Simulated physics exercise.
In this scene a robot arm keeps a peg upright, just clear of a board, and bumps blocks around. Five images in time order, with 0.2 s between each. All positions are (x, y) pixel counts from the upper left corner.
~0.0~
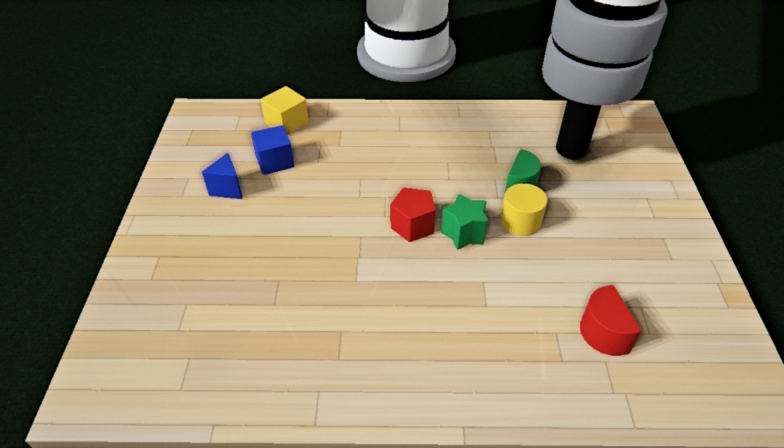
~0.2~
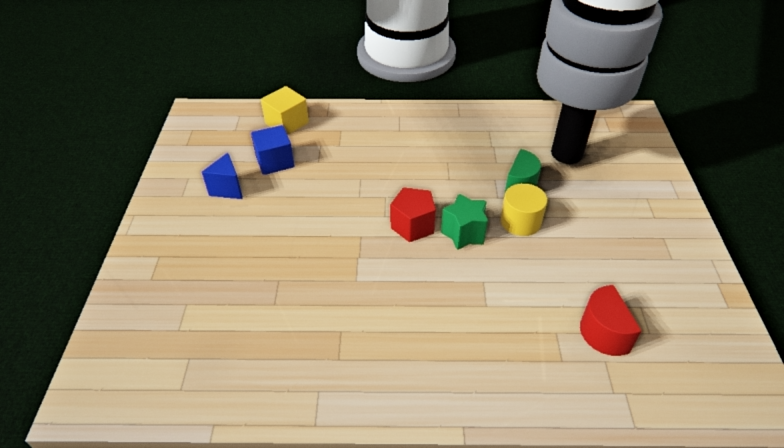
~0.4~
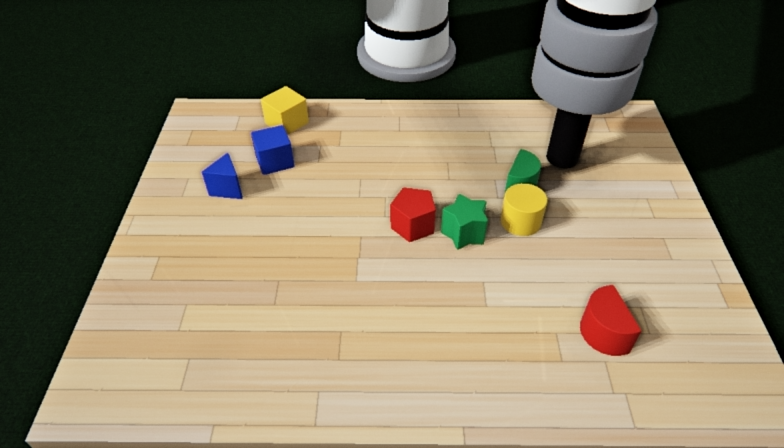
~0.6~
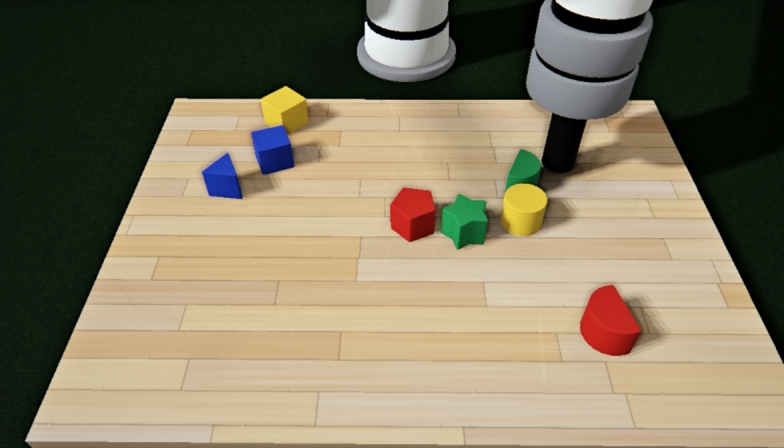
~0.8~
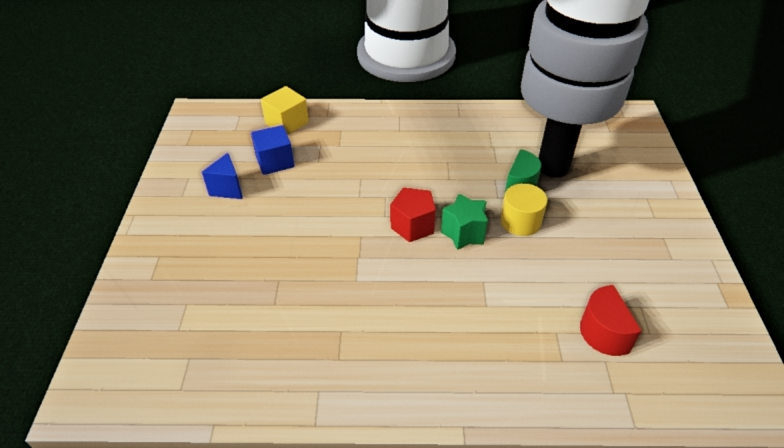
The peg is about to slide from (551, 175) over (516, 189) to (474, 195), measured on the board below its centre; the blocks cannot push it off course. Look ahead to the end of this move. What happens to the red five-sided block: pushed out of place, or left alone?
That block remains where it is.
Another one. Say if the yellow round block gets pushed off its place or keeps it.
The yellow round block is left alone.
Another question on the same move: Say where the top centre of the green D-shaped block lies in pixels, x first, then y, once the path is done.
It should be at about (467, 192).
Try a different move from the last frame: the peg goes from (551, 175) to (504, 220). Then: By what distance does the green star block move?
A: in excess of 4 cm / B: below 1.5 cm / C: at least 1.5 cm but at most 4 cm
That would be B.
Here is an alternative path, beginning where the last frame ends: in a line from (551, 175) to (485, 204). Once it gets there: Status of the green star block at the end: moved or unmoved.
By the end it has moved.
What follows on the original path. Halfway along, peg at (517, 182); green D-shaped block at (495, 179), turned 15° anticlockwise.
At the end, peg at (475, 188); red five-sided block unmoved; green star block at (465, 218), turned 15° clockwise; green D-shaped block at (467, 192), turned 80° anticlockwise; yellow round block unmoved.
